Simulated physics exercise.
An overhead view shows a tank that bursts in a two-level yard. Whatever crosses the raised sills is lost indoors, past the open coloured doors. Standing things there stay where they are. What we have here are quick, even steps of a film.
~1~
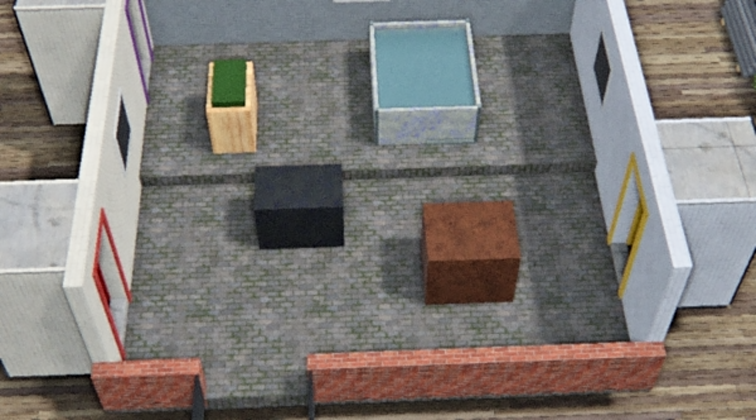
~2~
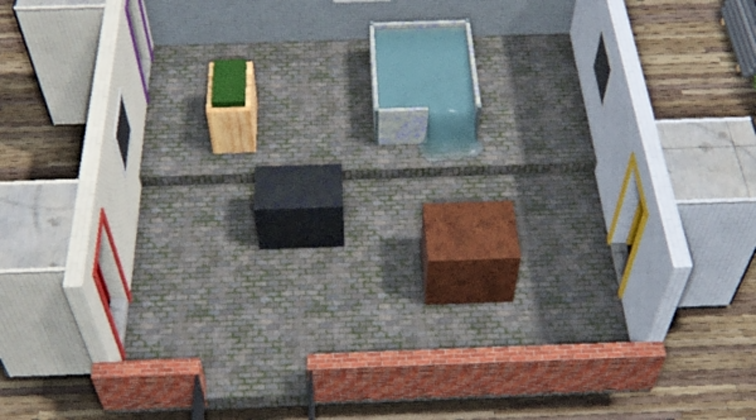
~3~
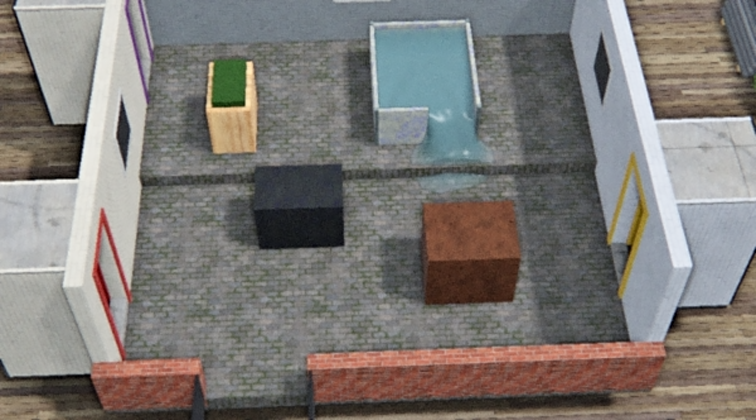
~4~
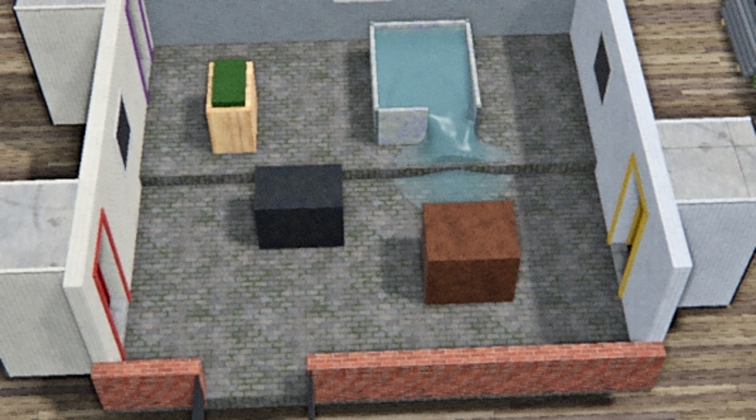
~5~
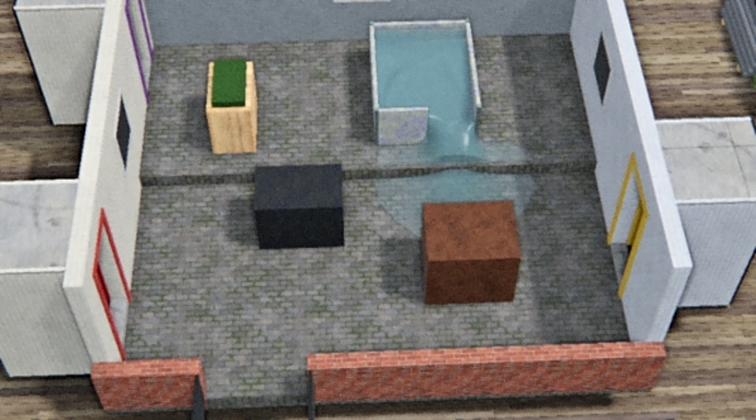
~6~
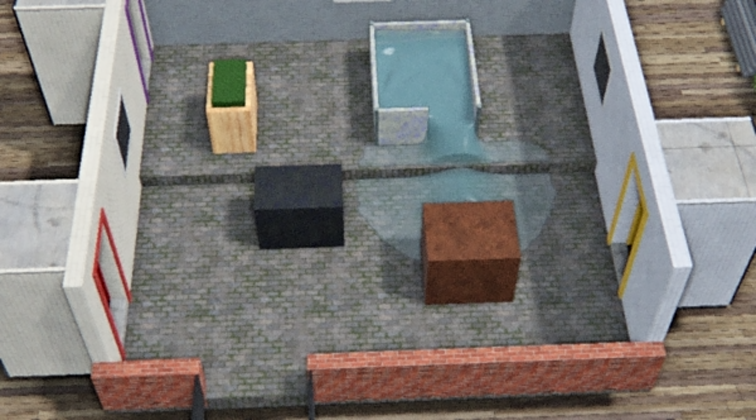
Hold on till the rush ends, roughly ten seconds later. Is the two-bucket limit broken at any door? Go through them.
In order: The yellow door will let through over two buckets. The purple door will let through no more than two buckets. The red door will let through no more than two buckets.
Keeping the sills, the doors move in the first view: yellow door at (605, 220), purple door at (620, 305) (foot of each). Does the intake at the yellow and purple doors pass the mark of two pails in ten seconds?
Yellow door exceeds the limit; purple door exceeds the limit.
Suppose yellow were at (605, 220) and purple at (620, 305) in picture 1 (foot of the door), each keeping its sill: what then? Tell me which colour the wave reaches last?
I'd go with the red-painted one.
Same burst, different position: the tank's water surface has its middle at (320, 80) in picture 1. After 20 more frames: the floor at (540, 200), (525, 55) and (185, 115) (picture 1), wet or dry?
Result: Inundated; spared; spared.
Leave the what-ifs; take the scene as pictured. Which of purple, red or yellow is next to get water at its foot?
I'd say the yellow-painted one.
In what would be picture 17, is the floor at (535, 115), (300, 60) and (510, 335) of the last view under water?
Result, in order: Unflooded / unflooded / unflooded.
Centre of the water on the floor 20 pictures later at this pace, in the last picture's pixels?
Centre point: Around (432, 194).
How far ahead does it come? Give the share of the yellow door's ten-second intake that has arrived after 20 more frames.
It would be roughly 60 percent of the ten-second total.
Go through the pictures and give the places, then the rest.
In the first frame, the water tank at (424, 68) is whole and still.
In the second frame, the front is at (424, 154), out from the gap at (451, 128).
In the third frame, water pours out at (451, 130) and has run to (437, 188).
In the fourth frame, water pours out at (451, 131) and has run to a hidden place.
In the fifth frame, water pours out at (451, 131) and has run to a hidden place.
In the sixth frame, the front is at a hidden place, out from the gap at (451, 131).
A moment on, water covers 20 % of the floor; the yellow door not reached, the purple door not reached, the red door not reached.
Next, water covers 30 % of the floor; the yellow door over two buckets in, the purple door not reached, the red door not reached.
Then, water covers 45 % of the floor; the yellow door far over two buckets in, the purple door not reached, the red door wet at the sill, nothing in.
Later, water covers 55 % of the floor; the yellow door far over two buckets in, the purple door not reached, the red door wet at the sill, nothing in.
In the end, water covers 60 % of the floor; the yellow door far over two buckets in, the purple door not reached, the red door wet at the sill, nothing in.
